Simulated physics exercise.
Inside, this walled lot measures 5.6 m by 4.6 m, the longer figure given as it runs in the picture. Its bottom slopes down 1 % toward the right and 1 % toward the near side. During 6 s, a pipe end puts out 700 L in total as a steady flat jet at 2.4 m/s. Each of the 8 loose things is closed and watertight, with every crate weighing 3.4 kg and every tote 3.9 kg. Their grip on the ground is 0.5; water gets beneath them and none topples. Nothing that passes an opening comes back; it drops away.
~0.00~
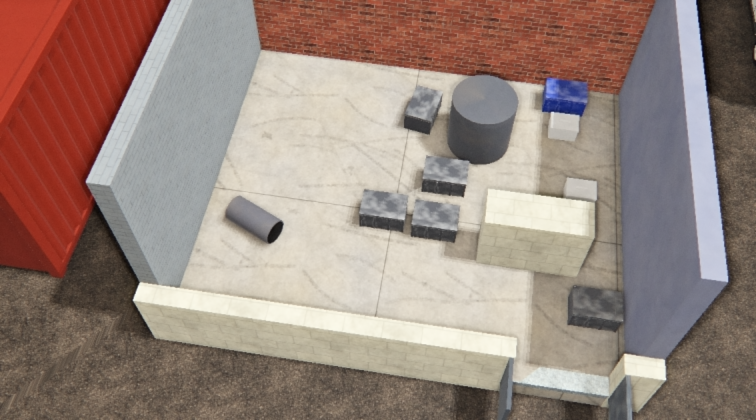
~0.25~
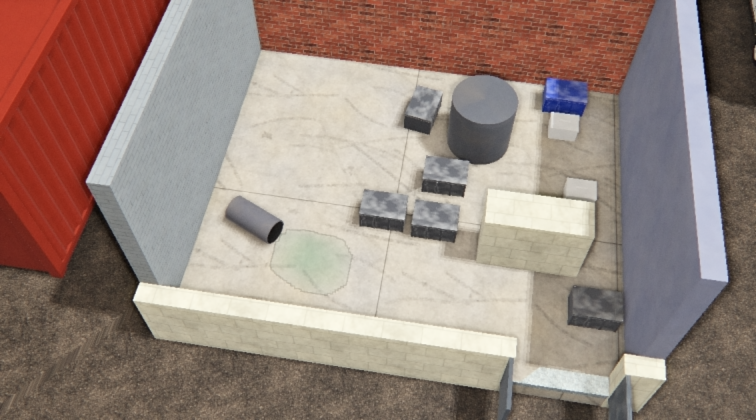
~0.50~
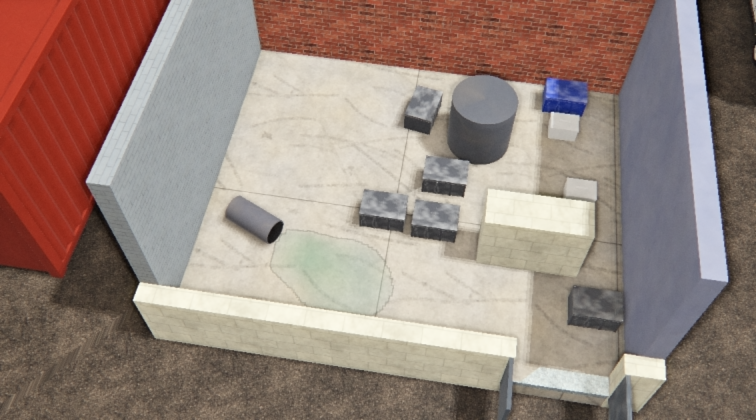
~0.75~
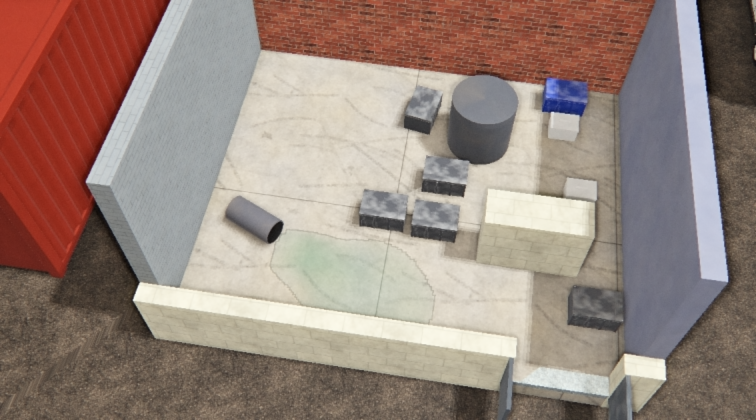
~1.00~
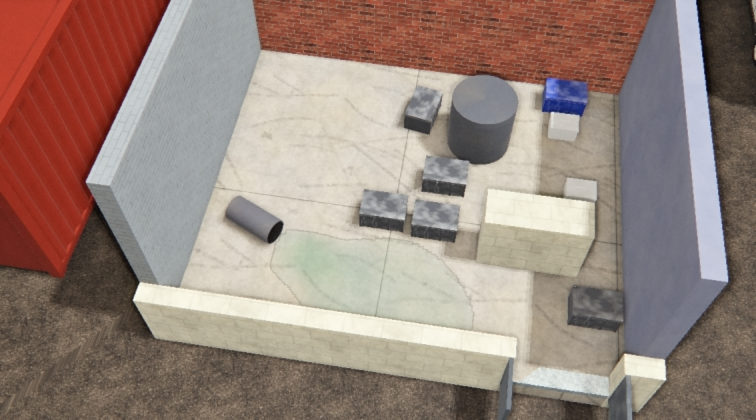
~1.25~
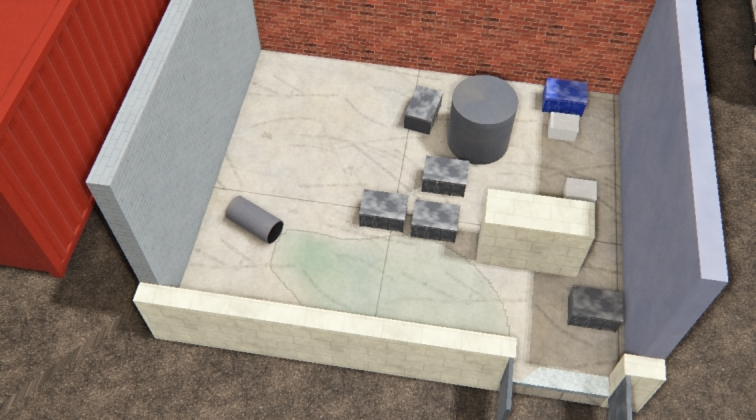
To begin with, a gray pipe lies on the dry, pale floor of a walled lot holding dark blocks, a gray cylinder and a blue crate. A greenish puddle then appears beside the pipe's open end and spreads rightward along the near wall, while the blocks and crate stay still.
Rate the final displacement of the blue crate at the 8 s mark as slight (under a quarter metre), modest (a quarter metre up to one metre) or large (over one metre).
Modest.
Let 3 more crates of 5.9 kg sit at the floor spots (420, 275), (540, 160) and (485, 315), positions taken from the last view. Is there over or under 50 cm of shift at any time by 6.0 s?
In sequence: Exceeds it / falls below it / exceeds it.
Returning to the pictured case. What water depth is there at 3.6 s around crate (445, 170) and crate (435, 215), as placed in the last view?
0 and 1 cm.
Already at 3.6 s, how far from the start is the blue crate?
0 cm or so by then.
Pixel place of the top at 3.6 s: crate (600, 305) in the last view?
Roughly at (607, 278).
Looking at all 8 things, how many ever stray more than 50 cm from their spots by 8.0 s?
It adds up to 1.
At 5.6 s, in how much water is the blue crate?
Near 1 cm deep.
After 1.8 s the blue crate is near (567, 90), 0.0 m from its start, aground; 0 of 8 are out; 0 afloat.
After 3.6 s the blue crate is near (567, 90), 0.0 m from its start, aground; 0 of 8 are out; 1 afloat.
After 5.6 s the blue crate is near (567, 90), 0.0 m from its start, aground; 0 of 8 are out; 1 afloat.
After 8.0 s the blue crate is near (536, 82), 0.5 m from its start, afloat; 0 of 8 are out; 4 afloat.
